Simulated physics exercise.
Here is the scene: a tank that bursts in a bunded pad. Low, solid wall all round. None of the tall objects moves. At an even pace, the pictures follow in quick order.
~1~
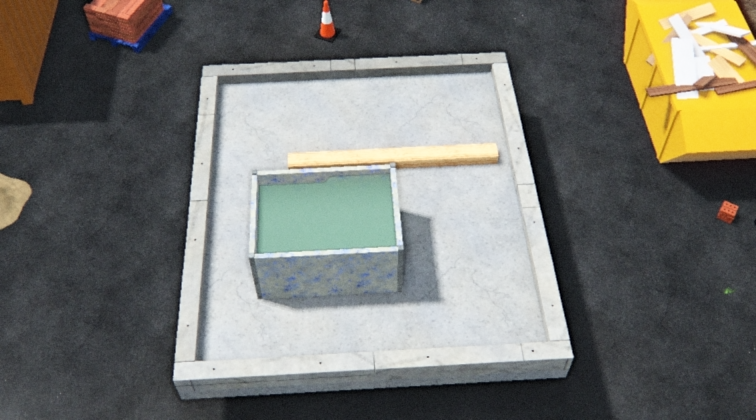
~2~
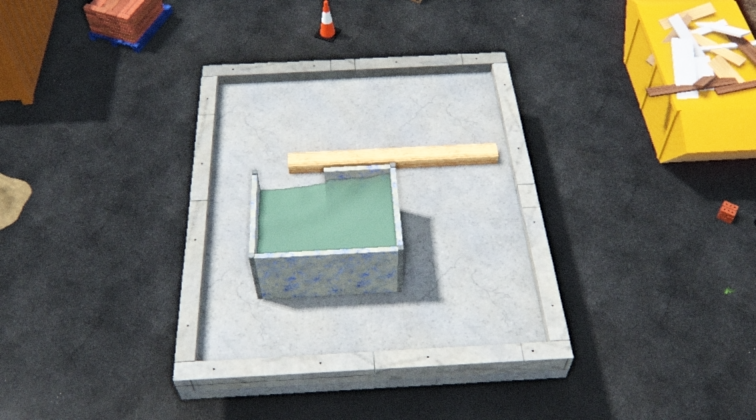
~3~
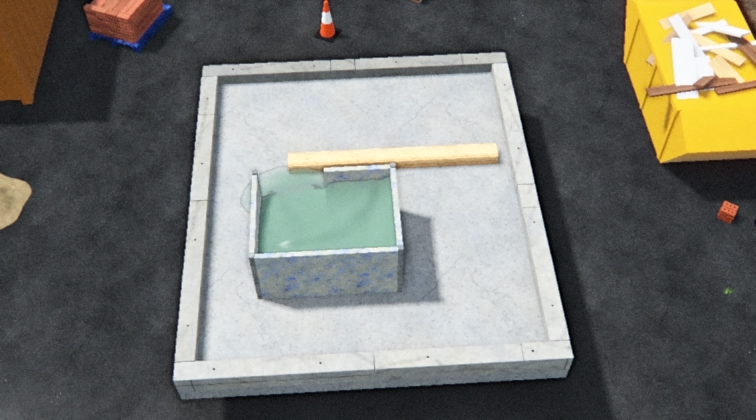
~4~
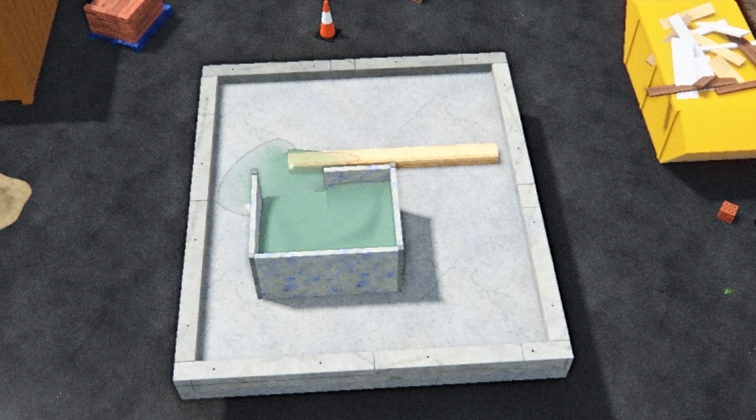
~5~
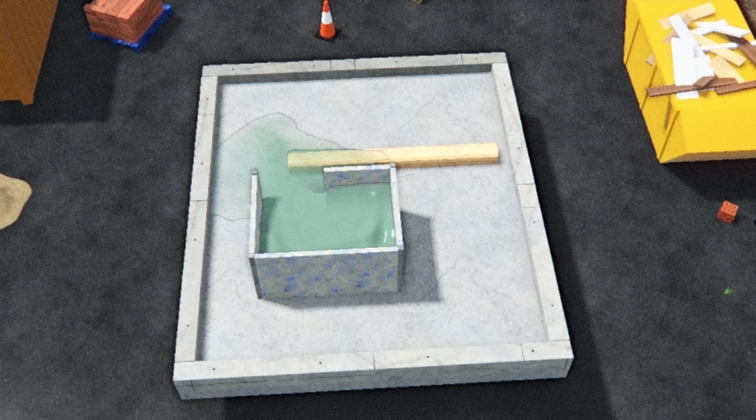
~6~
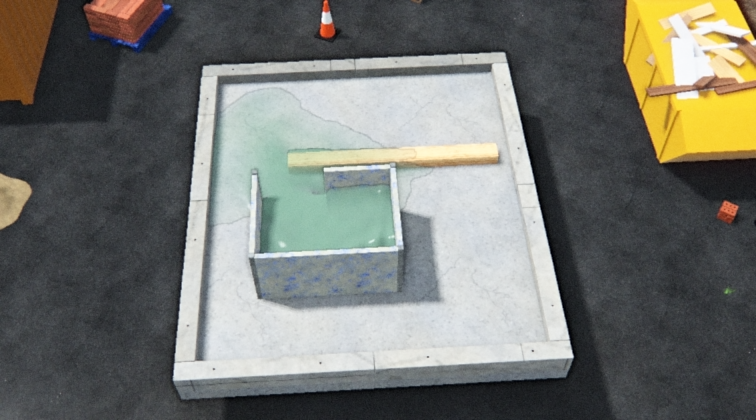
At the start, an open tank of still green water sits on a walled concrete pad beside a wooden beam. A gap opens in the tank's far side, and water pours out at the left, spreading across the pad and around the beam as the level in the tank drops.
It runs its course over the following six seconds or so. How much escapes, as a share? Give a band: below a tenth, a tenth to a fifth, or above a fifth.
The overflow is in the tenth-to-fifth band.
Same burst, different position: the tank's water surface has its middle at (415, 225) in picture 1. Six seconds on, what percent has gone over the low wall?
Estimated share: Around 4 %.
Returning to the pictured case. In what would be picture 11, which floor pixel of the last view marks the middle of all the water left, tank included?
About (315, 202).
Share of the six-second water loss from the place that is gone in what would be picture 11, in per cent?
Near 10 in a hundred.
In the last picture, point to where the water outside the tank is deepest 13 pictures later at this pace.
About at (220, 92).
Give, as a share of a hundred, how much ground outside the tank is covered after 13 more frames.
I'd guess some 65 per cent.
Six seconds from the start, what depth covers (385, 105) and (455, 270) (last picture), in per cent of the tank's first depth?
16 and 2 per cent respectively, roughly.
A moment on, water covers 35 % of the floor; the low wall has let 0 % over.
Next, water covers 40 % of the floor; the low wall has let 1 % over.
Then, water covers 60 % of the floor; the low wall has let 10 % over.
Later, water covers 65 % of the floor; the low wall has let 14 % over.
In the end, water covers 80 % of the floor; the low wall has let 14 % over.
